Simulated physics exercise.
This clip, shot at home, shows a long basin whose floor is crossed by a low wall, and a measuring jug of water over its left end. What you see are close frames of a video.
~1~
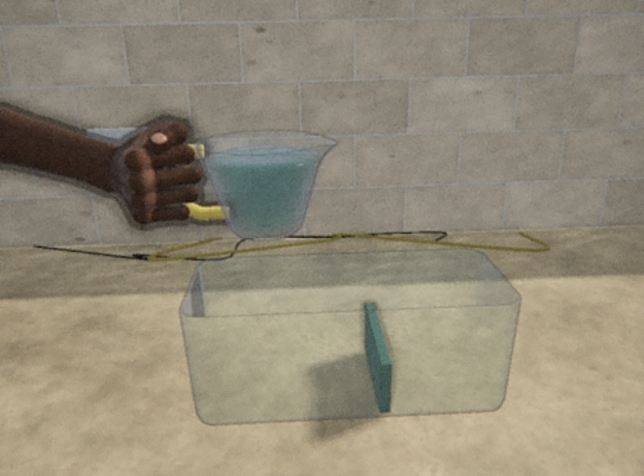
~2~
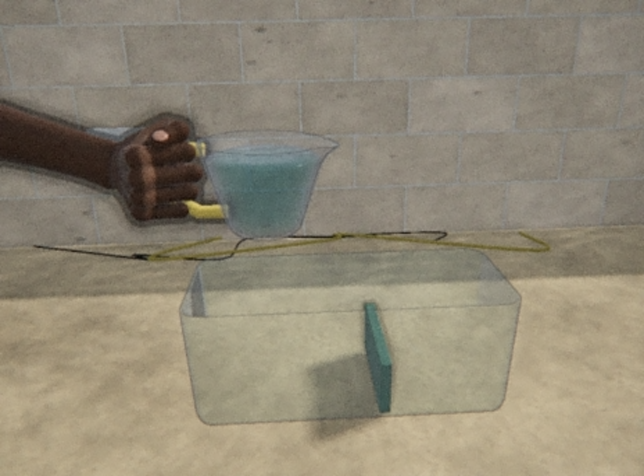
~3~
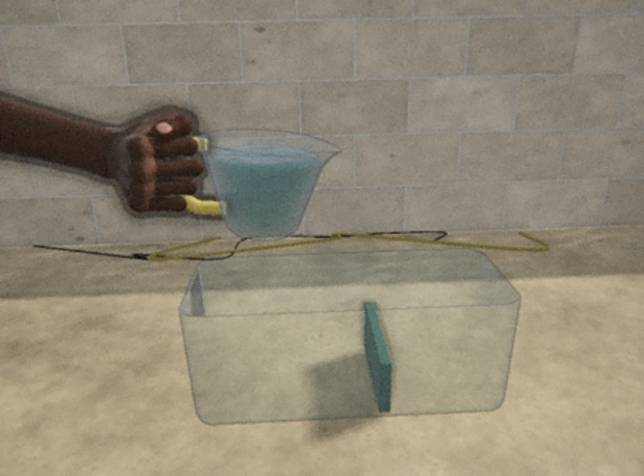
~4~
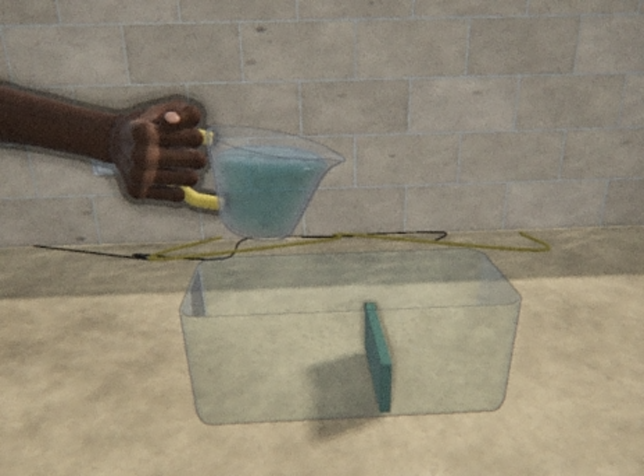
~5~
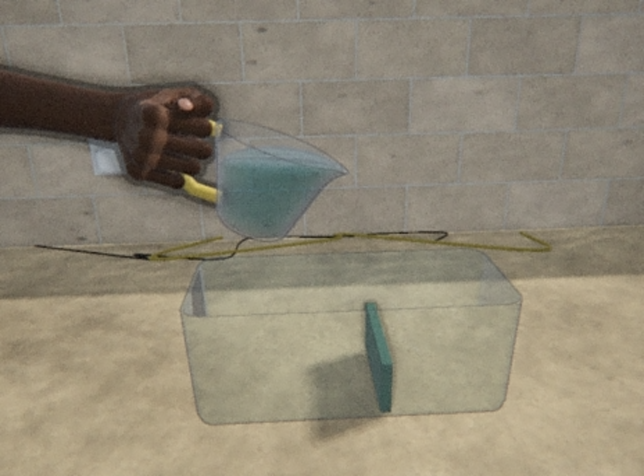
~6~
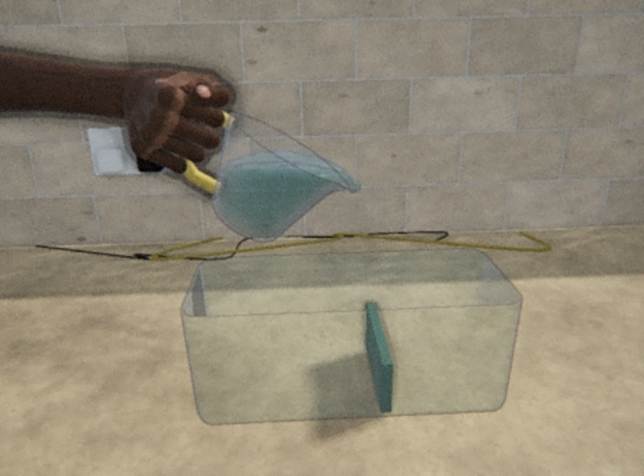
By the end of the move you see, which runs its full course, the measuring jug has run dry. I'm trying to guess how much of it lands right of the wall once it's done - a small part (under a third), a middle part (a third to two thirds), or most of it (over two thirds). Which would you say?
I'd say a middle part, a third to two thirds.
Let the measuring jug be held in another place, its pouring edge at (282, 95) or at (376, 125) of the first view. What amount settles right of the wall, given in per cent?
It would come to near 5 per cent, and then near 85 per cent.
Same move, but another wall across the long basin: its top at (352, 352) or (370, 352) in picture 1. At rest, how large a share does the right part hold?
In order, some 80 and 60 in a hundred.
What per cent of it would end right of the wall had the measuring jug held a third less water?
Close to 15 per cent, more or less.
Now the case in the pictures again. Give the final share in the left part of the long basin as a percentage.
About 55 per cent.
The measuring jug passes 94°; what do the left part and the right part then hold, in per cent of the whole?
Left part 15 %; right part 35 %.
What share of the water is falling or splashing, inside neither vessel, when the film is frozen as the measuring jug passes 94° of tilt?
That comes to near 20 percent.
A moment on, the measuring jug is tipped on its side and 27 per cent is still to pour, 16 is left of the wall and 37 right of it.
Next, the measuring jug is tipped right over and 1 per cent is still to pour, 56 is left of the wall and 42 right of it.
Then the measuring jug is tipped right over and 0 per cent is still to pour, 56 is left of the wall and 42 right of it.
Later the measuring jug is tipped right over and 0 per cent is still to pour, 57 is left of the wall and 42 right of it.
In the end 57 per cent lies left of the wall, 42 right of it and 1 outside.
